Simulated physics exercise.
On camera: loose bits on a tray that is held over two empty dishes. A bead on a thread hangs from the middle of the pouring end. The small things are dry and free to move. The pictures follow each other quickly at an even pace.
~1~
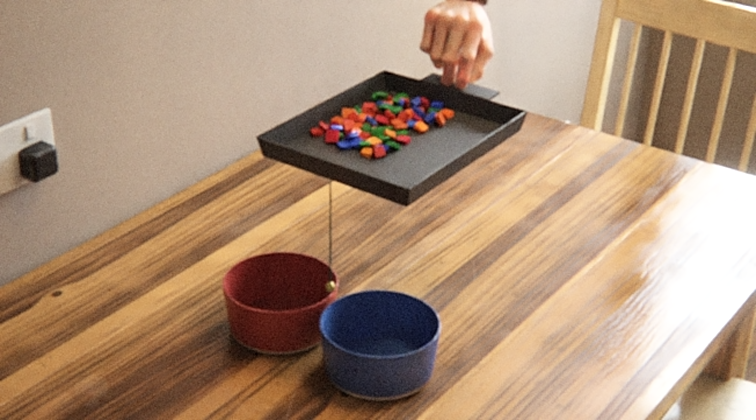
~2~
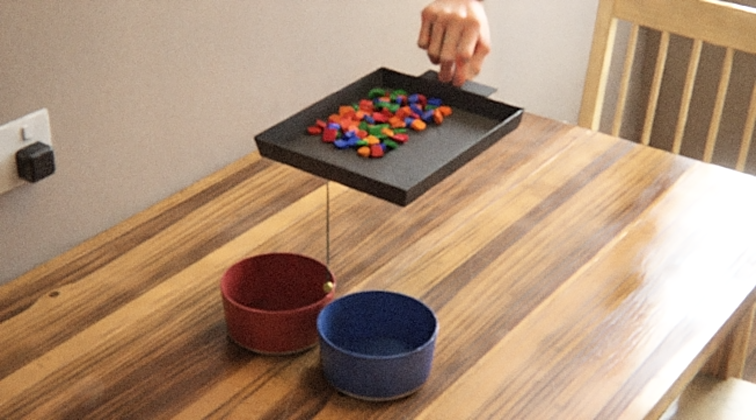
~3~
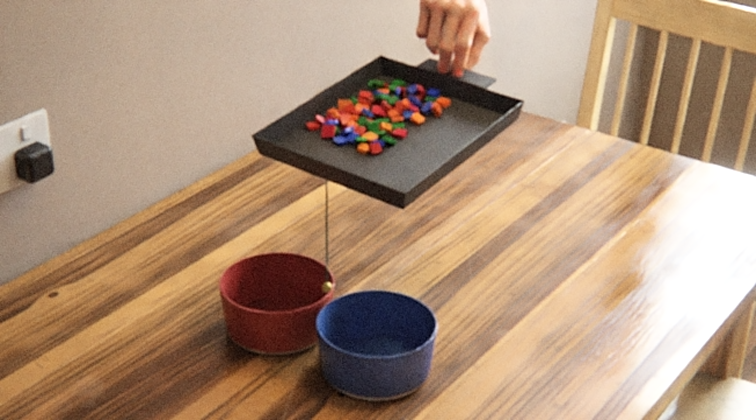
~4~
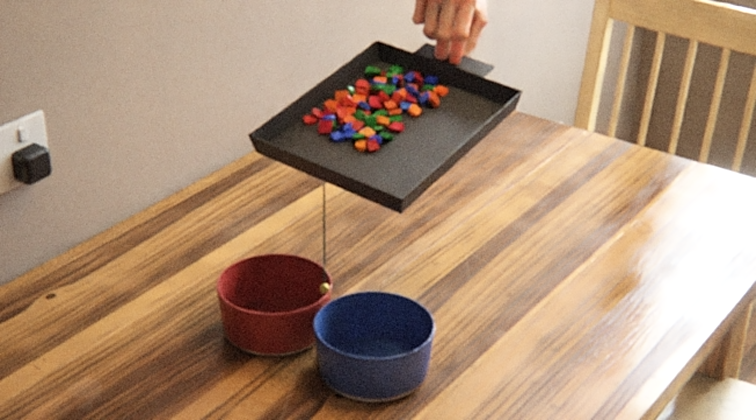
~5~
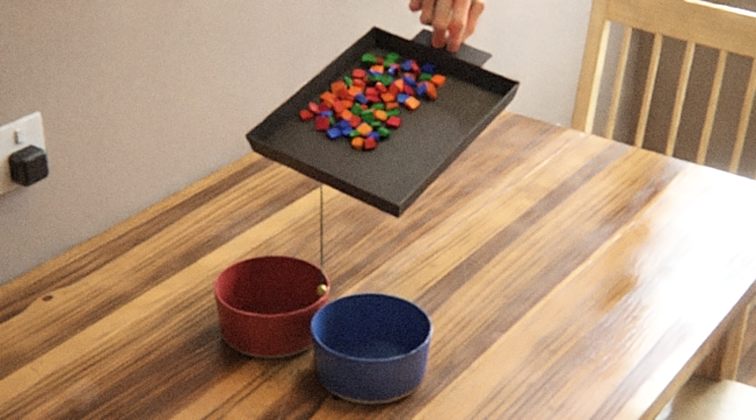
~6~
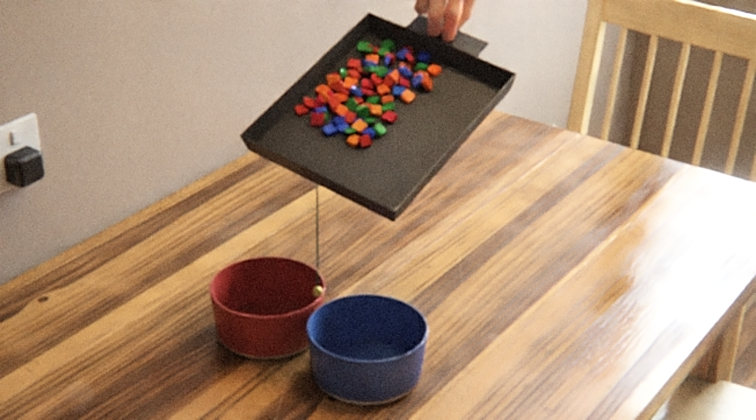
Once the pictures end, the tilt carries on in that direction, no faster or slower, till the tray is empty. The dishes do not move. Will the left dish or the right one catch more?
The right-hand one ends fuller.
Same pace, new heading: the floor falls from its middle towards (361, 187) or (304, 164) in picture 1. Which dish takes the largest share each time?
One: The right one. Two: The left dish.
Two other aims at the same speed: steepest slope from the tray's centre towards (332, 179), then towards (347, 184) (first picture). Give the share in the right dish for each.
Roughly 10 per cent, and 30 per cent.
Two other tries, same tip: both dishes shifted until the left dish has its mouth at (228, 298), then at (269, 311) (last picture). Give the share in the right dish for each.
In turn 70 and 90 in a hundred.
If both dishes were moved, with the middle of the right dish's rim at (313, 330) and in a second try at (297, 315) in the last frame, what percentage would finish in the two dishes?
Near 50 % and 20 %.
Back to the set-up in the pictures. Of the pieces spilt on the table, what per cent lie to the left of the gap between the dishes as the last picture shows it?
Roughly 10 in a hundred.
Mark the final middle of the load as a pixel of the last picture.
At about (371, 377).
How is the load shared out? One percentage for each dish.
About: Left dish 0, right dish 80 per cent.
Shortly afterwards, tray tipped steeply; all but a few on the tray; a little in the air.
Next, tray tipped past a quarter turn; near a third on the tray; near a third in the right dish; near a quarter outside both; a little in the air.
Some moments later, tray tipped past a quarter turn; the bulk in the right dish; near a quarter outside both.
In the end, tray tipped past a quarter turn; the bulk in the right dish; none at all in the left dish; near a quarter outside both.
